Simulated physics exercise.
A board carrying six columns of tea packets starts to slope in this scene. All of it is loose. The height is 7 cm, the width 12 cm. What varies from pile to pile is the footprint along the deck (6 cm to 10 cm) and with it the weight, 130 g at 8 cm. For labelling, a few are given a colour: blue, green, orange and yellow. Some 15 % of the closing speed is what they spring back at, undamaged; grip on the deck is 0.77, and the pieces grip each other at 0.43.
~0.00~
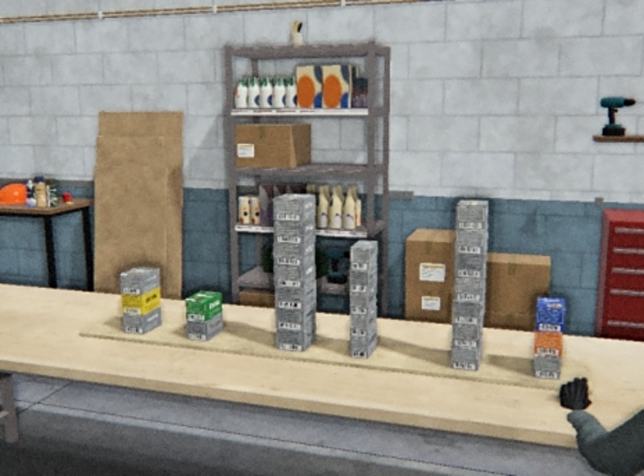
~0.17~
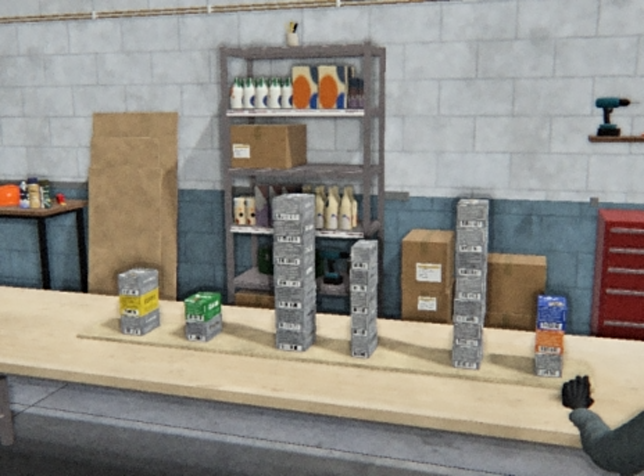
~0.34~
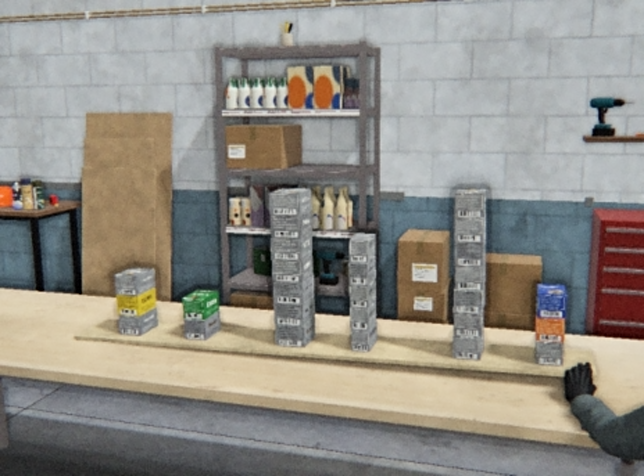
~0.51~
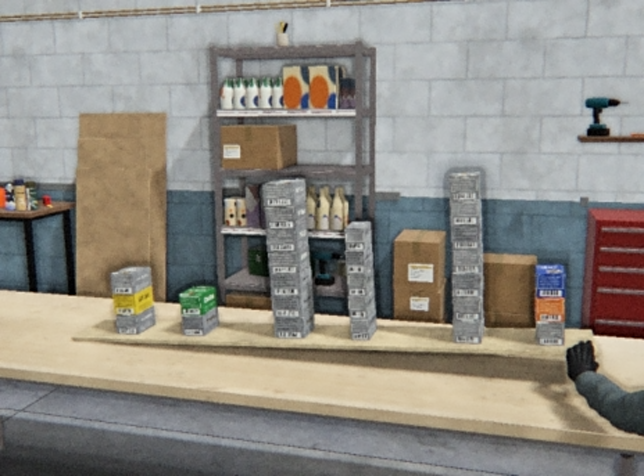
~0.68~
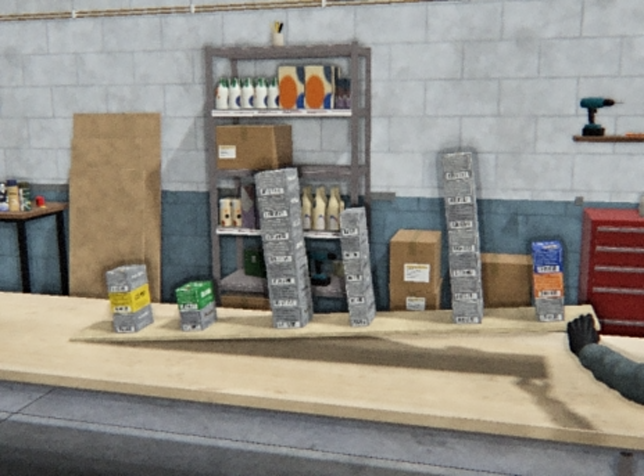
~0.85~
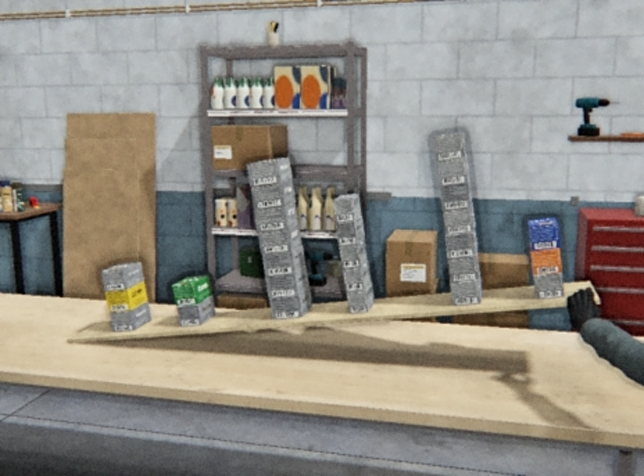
The clip opens on six upright stacks of small packets, mostly grey, standing along a thin board on a workbench, with a gloved hand at its right end. The hand then raises that end, gradually sloping the board down toward the left, and the stacks lean left with it, still intact.
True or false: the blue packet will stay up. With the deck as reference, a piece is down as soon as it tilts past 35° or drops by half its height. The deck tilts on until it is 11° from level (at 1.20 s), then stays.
True.
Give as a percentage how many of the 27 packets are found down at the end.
Close to 80 per cent of them.
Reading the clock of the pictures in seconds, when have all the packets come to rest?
Near 3.5 s.
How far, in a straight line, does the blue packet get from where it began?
Close to 31 cm, start to finish.
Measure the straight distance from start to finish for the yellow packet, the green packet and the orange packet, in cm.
The yellow one ends around 34 cm from its start, the green one around 20 cm and the orange one around 30 cm.
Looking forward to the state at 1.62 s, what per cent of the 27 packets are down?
By that time it is 45 percent.
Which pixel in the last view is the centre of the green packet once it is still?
Resting position, last image: About (150, 309).
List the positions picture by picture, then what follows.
In the first frame (each place is the centre of the face we see best; the camera moves round a little; leans and shifts are taken against what carries them), middle of the deck's edge (306, 360) slope 0°; blue packet (550, 320); yellow packet (132, 305); green packet (196, 310); all as stacked.
Middle of the deck's edge (306, 360) slope 0°; blue packet (552, 319), in the second frame.
Middle of the deck's edge (306, 355) slope 1°; blue packet (552, 307), in the third frame.
Middle of the deck's edge (306, 346) slope 3°; blue packet (550, 286), in the fourth frame.
Middle of the deck's edge (306, 335) slope 6°; blue packet (548, 261), in the fifth frame.
Middle of the deck's edge (305, 324) slope 8°; blue packet (545, 238); yellow packet (118, 301); orange packet (547, 262); all as stacked, in the sixth frame.
By 1.20 s, slope 11°; none of the 27 packets down, 16 disturbed; blue packet unmoved.
By 1.62 s, slope 11°; 12 of the 27 packets down; blue packet unmoved.
By 2.06 s, slope 11°; 22 of the 27 packets down; blue packet unmoved; yellow packet tilted 59°, 52 mm lower.
When it is over (3.8 s), slope 11°; 22 of the 27 packets down; blue packet moved 11 mm; yellow packet upside down; green packet on its side. In pixels of the last frame, middles, blue packet near (533, 210), yellow packet near (64, 318).
